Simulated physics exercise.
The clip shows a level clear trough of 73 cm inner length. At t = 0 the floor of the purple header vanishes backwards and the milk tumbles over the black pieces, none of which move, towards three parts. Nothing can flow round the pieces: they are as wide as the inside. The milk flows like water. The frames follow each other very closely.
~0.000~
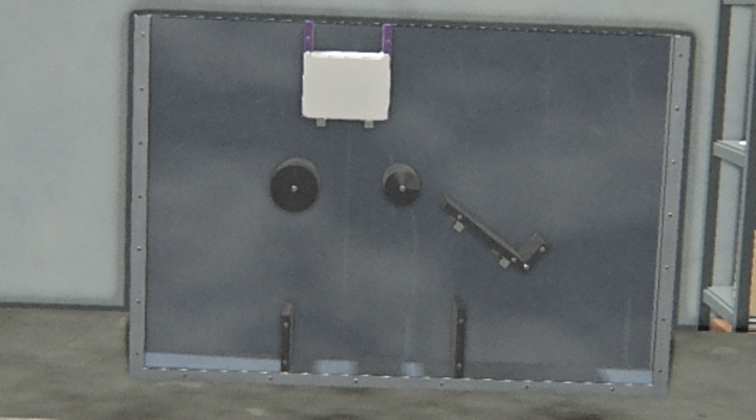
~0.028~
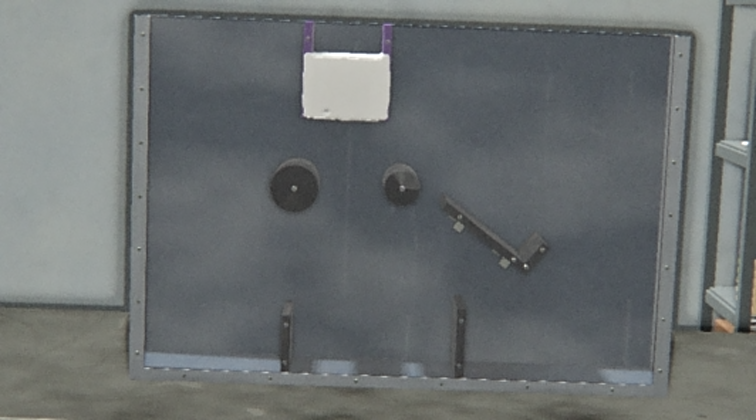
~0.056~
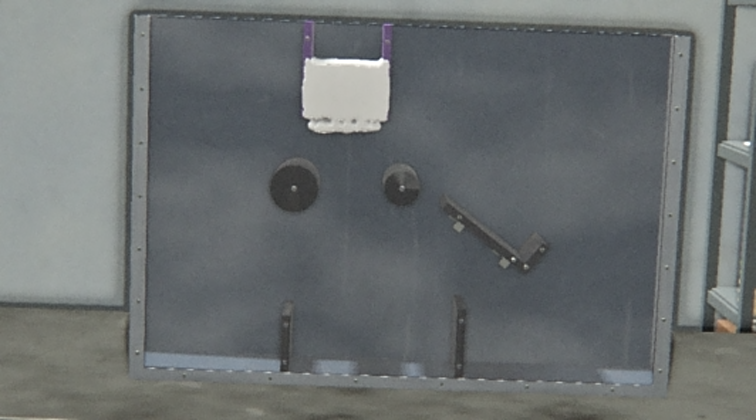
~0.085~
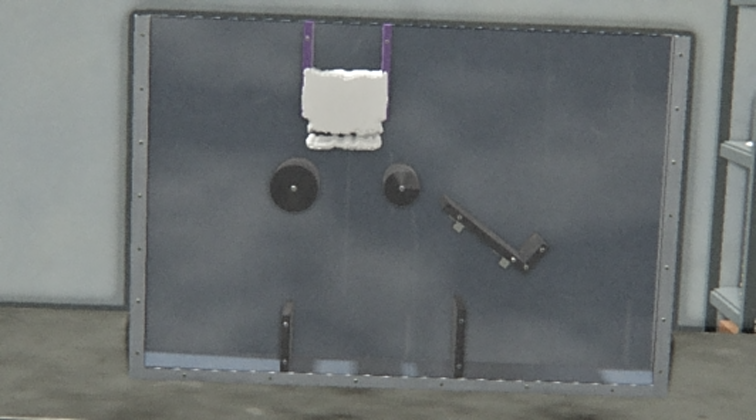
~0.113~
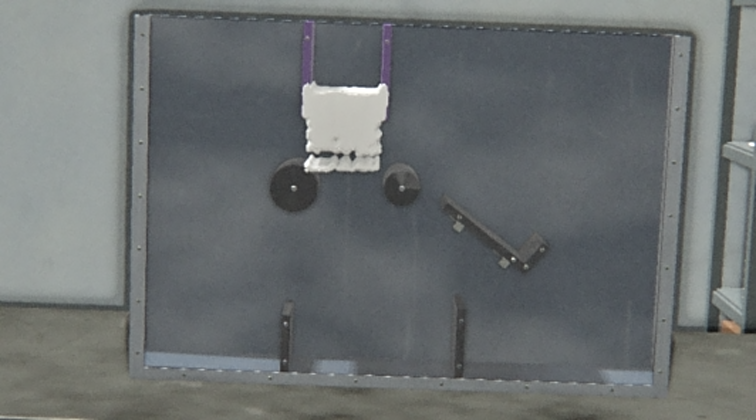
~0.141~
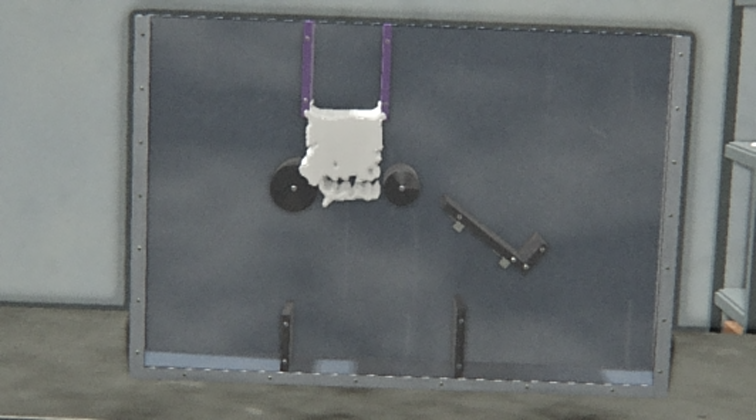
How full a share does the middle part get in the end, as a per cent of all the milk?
About 80 per cent.
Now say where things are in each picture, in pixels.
Bottom of the milk (368, 114); top (378, 58); the piece under the header is centred near (294, 189); divider tops at (286, 317) and (462, 311), in the first frame.
Bottom of the milk (329, 119); top (347, 58), in the second frame.
Bottom of the milk (317, 130); top (380, 65), in the third frame.
Bottom of the milk (318, 148); top (315, 75); below the header it spans (310, 121) to (380, 126), in the fourth frame.
Bottom of the milk (316, 171); top (314, 92); below the header it spans (309, 139) to (379, 144), in the fifth frame.
Bottom of the milk (328, 202); top (314, 114); below the header it spans (308, 162) to (378, 168), in the sixth frame.
After 0.26 s 33 per cent has yet to come down; below, left 0, middle 67, right 0.
After 0.42 s 41 per cent has yet to come down; below, left 2, middle 57, right 0.
After 0.82 s 7 per cent has yet to come down; below, left 13, middle 76, right 4.
In the end the left part holds 13, the middle 80 and the right 5 per cent.
